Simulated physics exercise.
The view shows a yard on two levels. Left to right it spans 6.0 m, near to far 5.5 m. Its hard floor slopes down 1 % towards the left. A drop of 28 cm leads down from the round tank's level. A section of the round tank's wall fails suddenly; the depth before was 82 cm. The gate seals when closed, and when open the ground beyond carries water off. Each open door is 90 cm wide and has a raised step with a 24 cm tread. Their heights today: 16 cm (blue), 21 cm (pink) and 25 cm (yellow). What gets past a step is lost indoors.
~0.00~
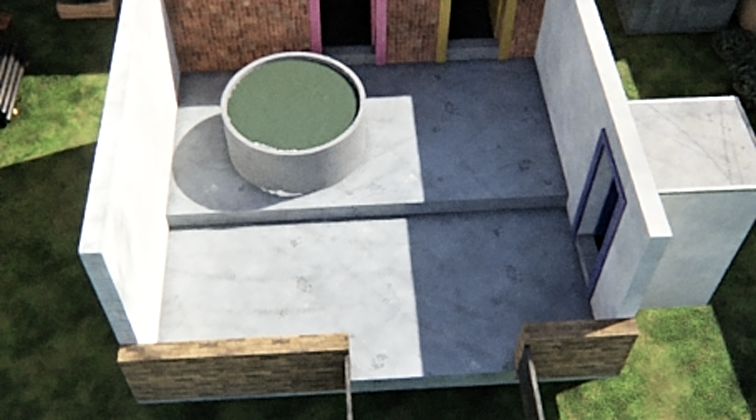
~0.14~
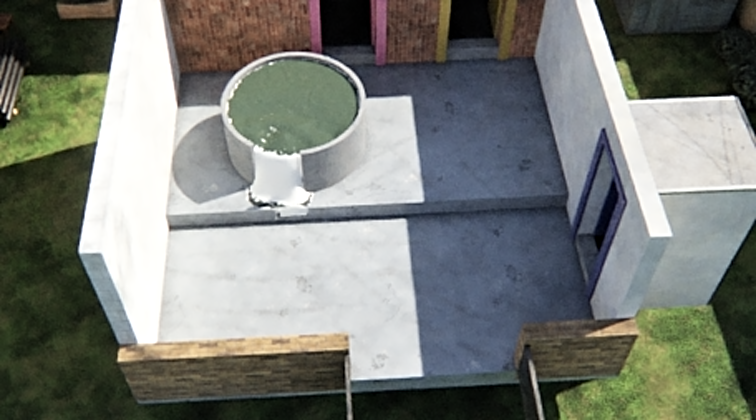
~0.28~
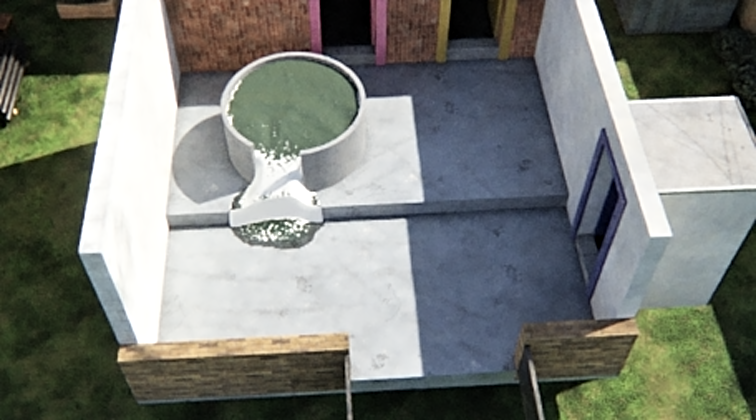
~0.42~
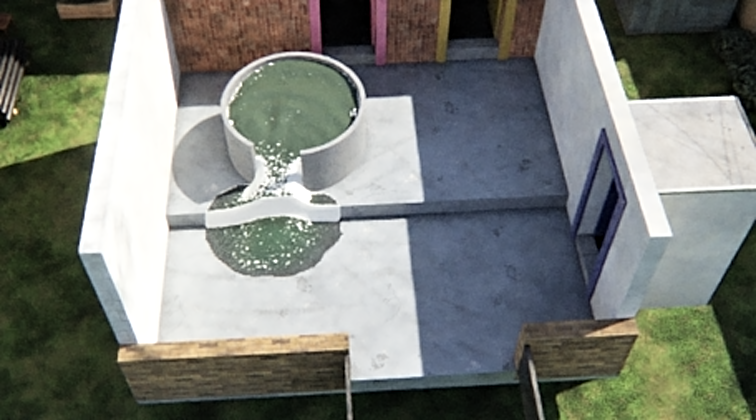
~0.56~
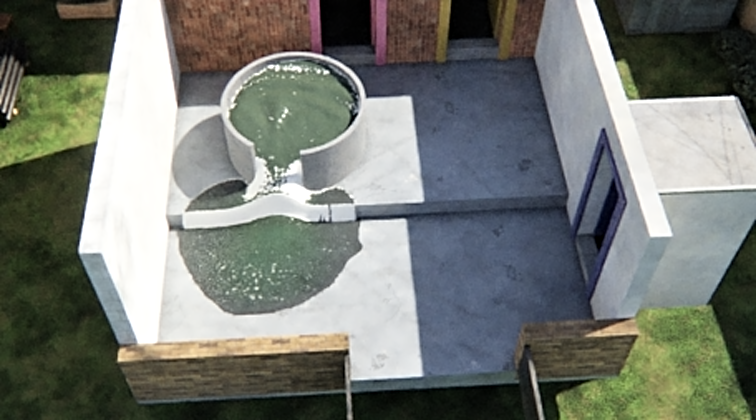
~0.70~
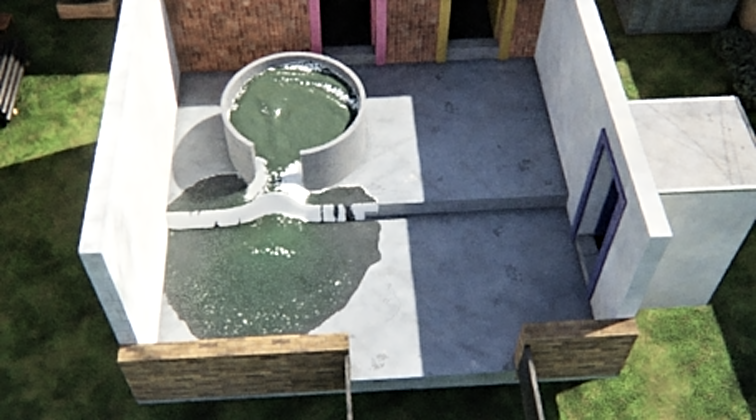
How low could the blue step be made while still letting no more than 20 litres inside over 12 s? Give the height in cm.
Some 9.5 cm above the ground.
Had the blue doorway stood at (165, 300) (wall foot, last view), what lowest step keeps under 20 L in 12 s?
Roughly 23 cm.
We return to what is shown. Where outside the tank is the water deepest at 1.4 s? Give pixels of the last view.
Around (182, 373).
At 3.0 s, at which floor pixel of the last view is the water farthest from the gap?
Near (533, 353).
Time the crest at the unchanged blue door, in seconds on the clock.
Around 7.0 s.
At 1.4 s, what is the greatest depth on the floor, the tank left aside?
Up to some 51 cm.
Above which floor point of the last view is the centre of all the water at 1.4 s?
Around (282, 186).
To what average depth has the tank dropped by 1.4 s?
Some 57 cm.
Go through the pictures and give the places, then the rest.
The first frame shows the round tank at (294, 105) is whole and still, 82 cm deep; the blue door at (596, 224) is dry.
In the second frame, the gap is at (279, 177), the front 0.3 m out at (293, 208); the back of the round tank holds 82 cm.
In the third frame, the front is at (254, 241), 0.8 m from the gap at (279, 178); 0.8 m2 of floor is wet, 82 cm left at the back.
In the fourth frame, water pours out at (279, 179) and has run 1.3 m, to (245, 269); about 8 cm deep outside, 82 cm at the back.
In the fifth frame, the front is at (239, 308), 1.9 m from the gap at (279, 179); 3.5 m2 of floor is wet, 78 cm left at the back.
In the sixth frame, the front is at a hidden place, 2.5 m from the gap at (279, 178); 5.4 m2 of floor is wet, 70 cm left at the back; 3.3 m in a straight line remain to the blue door at (596, 224).
After 1.4 s water covers 30 % of the floor, deepest (51 cm) near (182, 373); it has not reached the blue door.
After 3.0 s water covers 30 % of the floor, deepest (29 cm) near (240, 290); it has not reached the blue door.
After 12.0 s water covers 50 % of the floor, deepest (20 cm) near (154, 375); 8 cm at the blue door, 0 litres in over its 16 cm step.
At the blue door as built, the water arrived by 4.4 s and peaked near 15 cm at 7.0 s.
Run again over the same 12 s with other heights there, 50 litres in over 7.5 cm, 5 litres over 12 cm. The limit of 20 litres is kept from about 9.5 cm up.
